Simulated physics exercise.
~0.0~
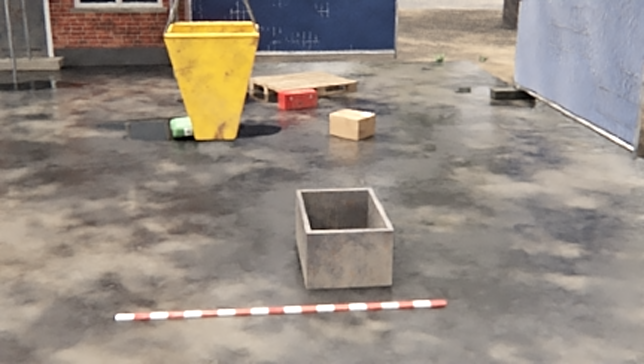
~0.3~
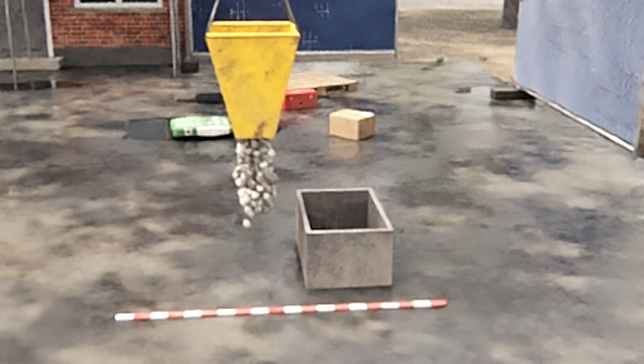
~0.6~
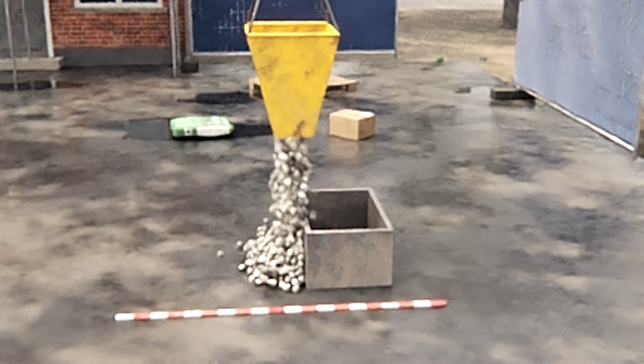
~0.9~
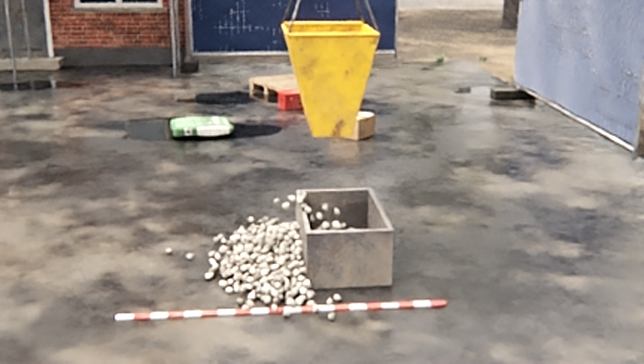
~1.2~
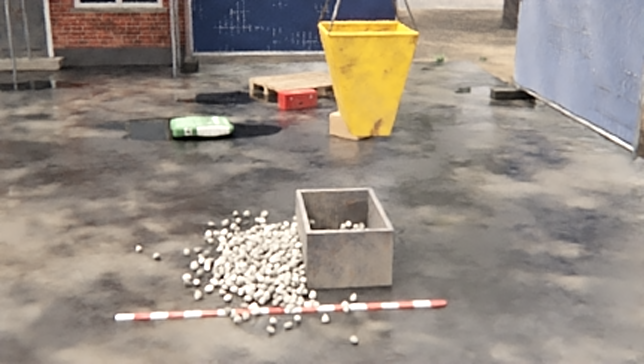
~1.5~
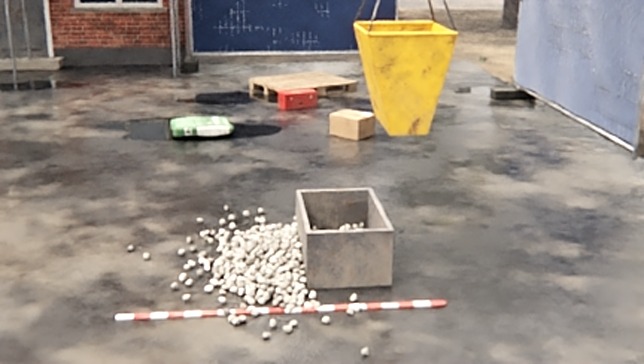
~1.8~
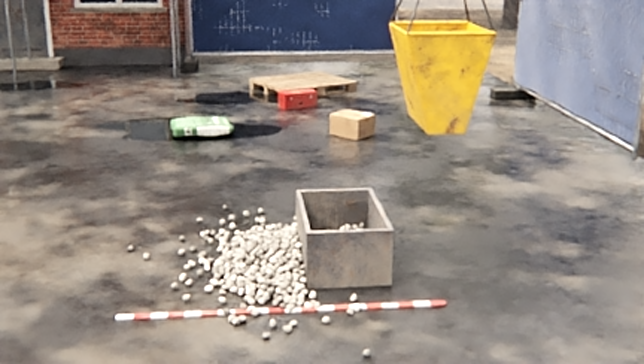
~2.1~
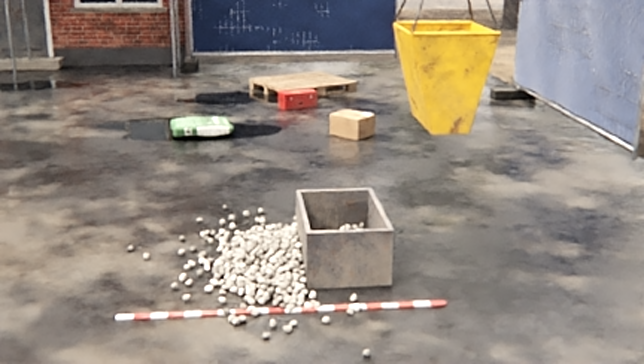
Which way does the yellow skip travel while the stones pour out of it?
The yellow skip travels to the right.
